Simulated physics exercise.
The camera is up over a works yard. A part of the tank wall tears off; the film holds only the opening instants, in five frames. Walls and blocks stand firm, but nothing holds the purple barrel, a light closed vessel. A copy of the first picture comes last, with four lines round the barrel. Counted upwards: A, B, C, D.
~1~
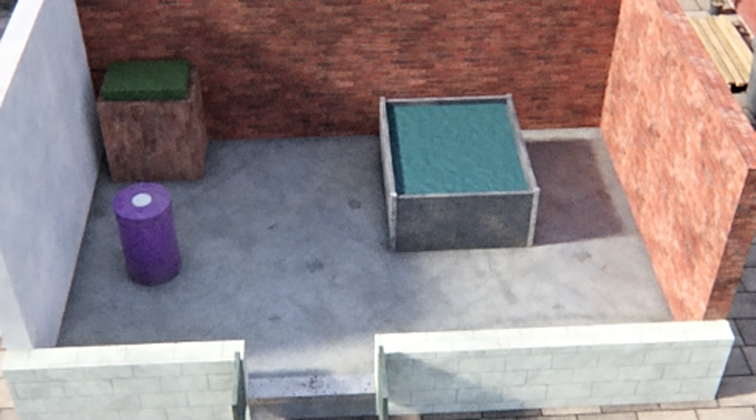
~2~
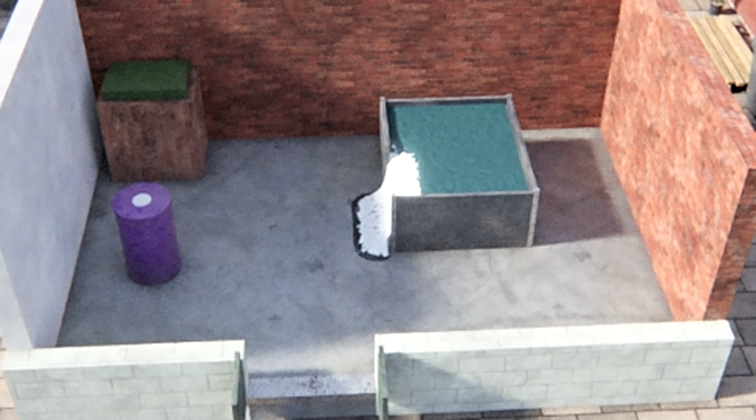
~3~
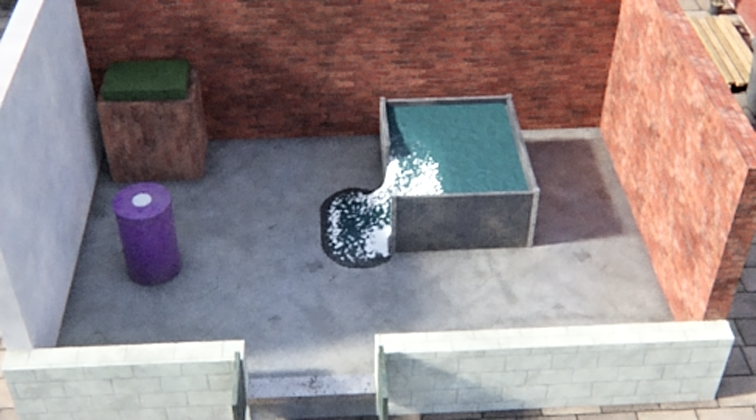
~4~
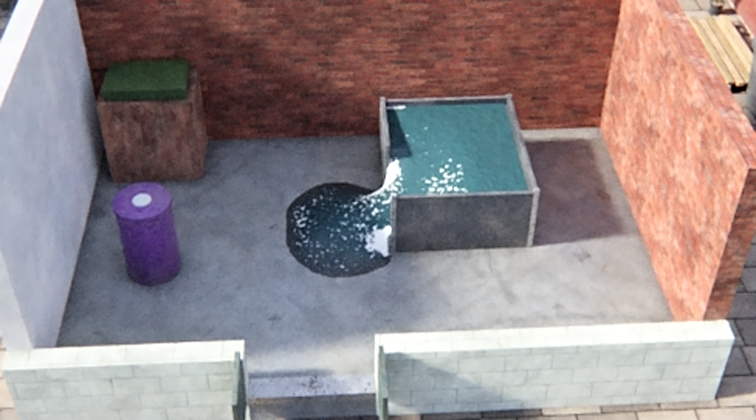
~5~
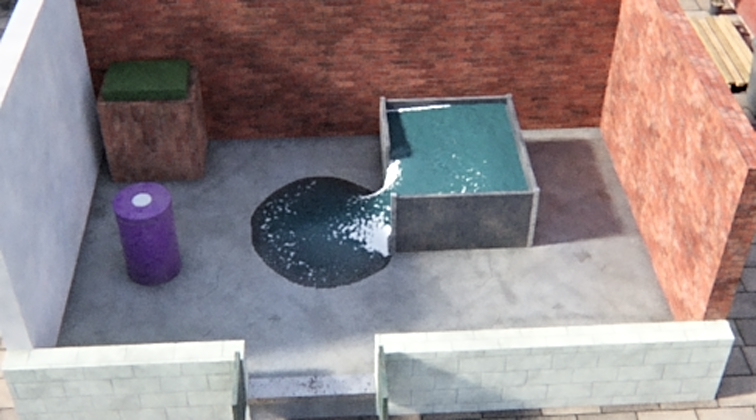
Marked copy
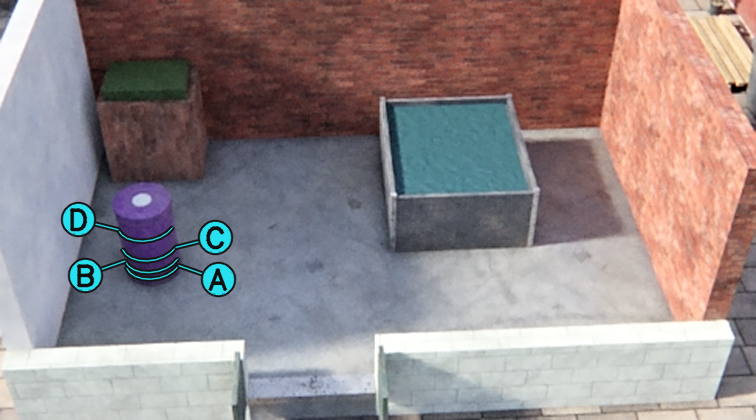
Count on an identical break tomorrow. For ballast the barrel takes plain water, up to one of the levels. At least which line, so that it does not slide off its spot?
That is line C.
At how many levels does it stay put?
Two of the four.
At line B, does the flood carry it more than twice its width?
No, less.
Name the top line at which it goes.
It is B.
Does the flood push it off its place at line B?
Yes.
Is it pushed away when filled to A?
Yes, it does.
On the marked copy, A at (150, 279); B at (149, 272); C at (147, 261); D at (143, 241); from the bottom up A, B, C, D.
With A, it is pushed about 3 times its own width away.
With B, it is pushed about half its own width away.
With C, it does not move.
With D, it does not move.
